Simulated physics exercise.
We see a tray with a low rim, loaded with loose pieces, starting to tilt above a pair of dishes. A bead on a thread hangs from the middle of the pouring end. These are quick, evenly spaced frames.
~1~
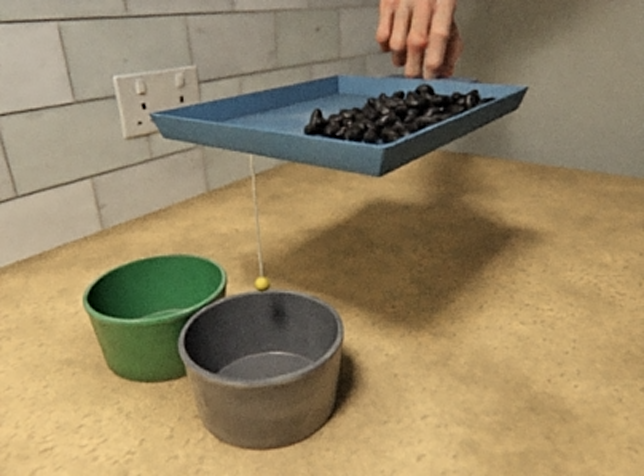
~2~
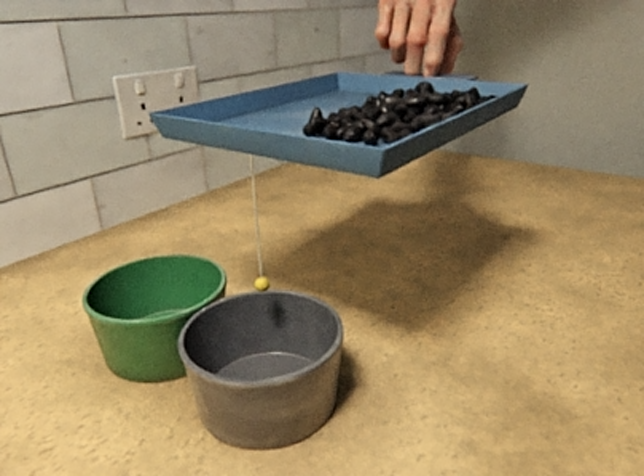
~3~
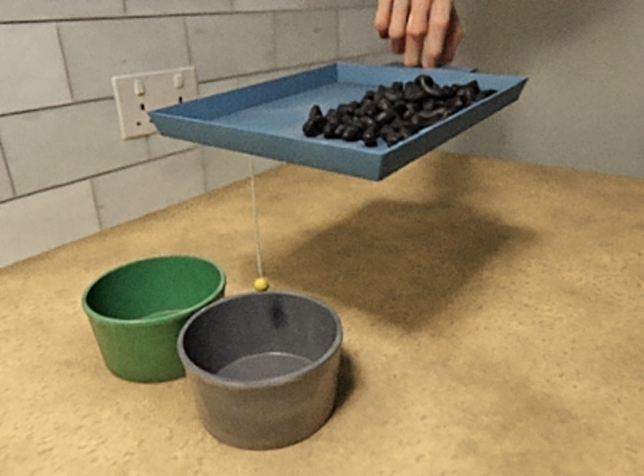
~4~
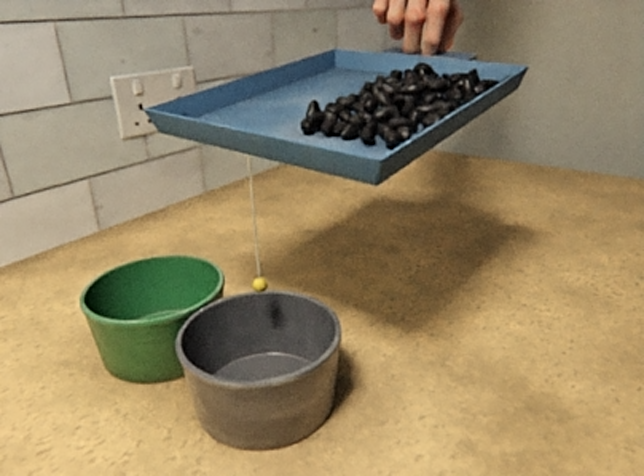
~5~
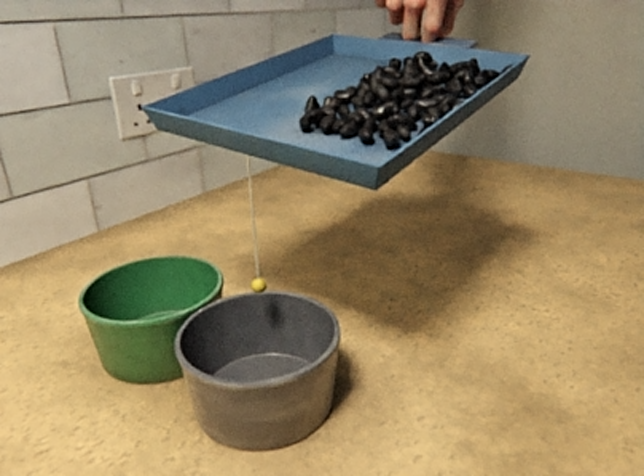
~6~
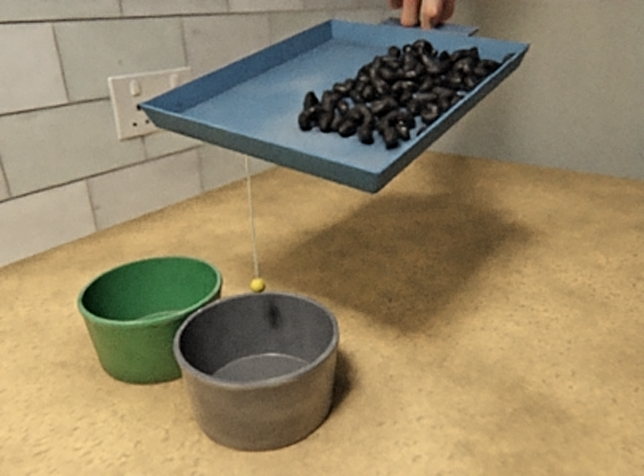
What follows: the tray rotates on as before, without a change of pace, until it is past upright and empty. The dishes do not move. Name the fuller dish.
The right-hand dish gets more.
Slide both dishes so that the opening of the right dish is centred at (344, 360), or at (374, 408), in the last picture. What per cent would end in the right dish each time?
First some 90, then 40 per cent.
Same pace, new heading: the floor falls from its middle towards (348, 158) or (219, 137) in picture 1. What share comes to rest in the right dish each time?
Roughly 20 per cent, and 10 per cent.
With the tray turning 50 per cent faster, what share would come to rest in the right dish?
Near 20 %.
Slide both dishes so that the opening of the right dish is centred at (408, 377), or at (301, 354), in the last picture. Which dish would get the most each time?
First the dish on the right, then the right one.
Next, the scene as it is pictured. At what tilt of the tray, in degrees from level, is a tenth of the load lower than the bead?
Roughly 105°.
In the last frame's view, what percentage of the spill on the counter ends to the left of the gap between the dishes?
It comes to 0 per cent or so.
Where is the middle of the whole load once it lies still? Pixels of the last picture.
Around (351, 437).
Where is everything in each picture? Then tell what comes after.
In the first picture, corners of the pouring end (160, 113) and (380, 144), level; middle of the load (411, 112), black beans; left dish (103, 341); right dish (207, 401); bead on its thread (263, 284).
In the second picture, corners of the pouring end (160, 113) and (380, 145), level; middle of the load (410, 111).
In the third picture, corners of the pouring end (158, 111) and (379, 149), tipped barely, lowest at the right corner; middle of the load (410, 106).
In the fourth picture, corners of the pouring end (155, 108) and (377, 154), tipped a little, lowest at the right corner; middle of the load (409, 98).
In the fifth picture, corners of the pouring end (153, 105) and (376, 160), tipped a little, lowest at the right corner; middle of the load (408, 90).
In the sixth picture, corners of the pouring end (150, 103) and (375, 165), tipped a little, lowest at the right corner; middle of the load (407, 82); left dish (97, 343); right dish (202, 403).
Just after the last frame, tray tipped steeply; almost all on the tray; just a few in the air.
A moment on, tray tipped right over; almost all on the tray; about a tenth outside both; about a tenth in the air.
Further on, tray tipped past a quarter turn; roughly a quarter in the right dish; the larger part outside both.
When it is over, tray tipped past a quarter turn; roughly a quarter in the right dish; not one in the left dish; the larger part outside both.
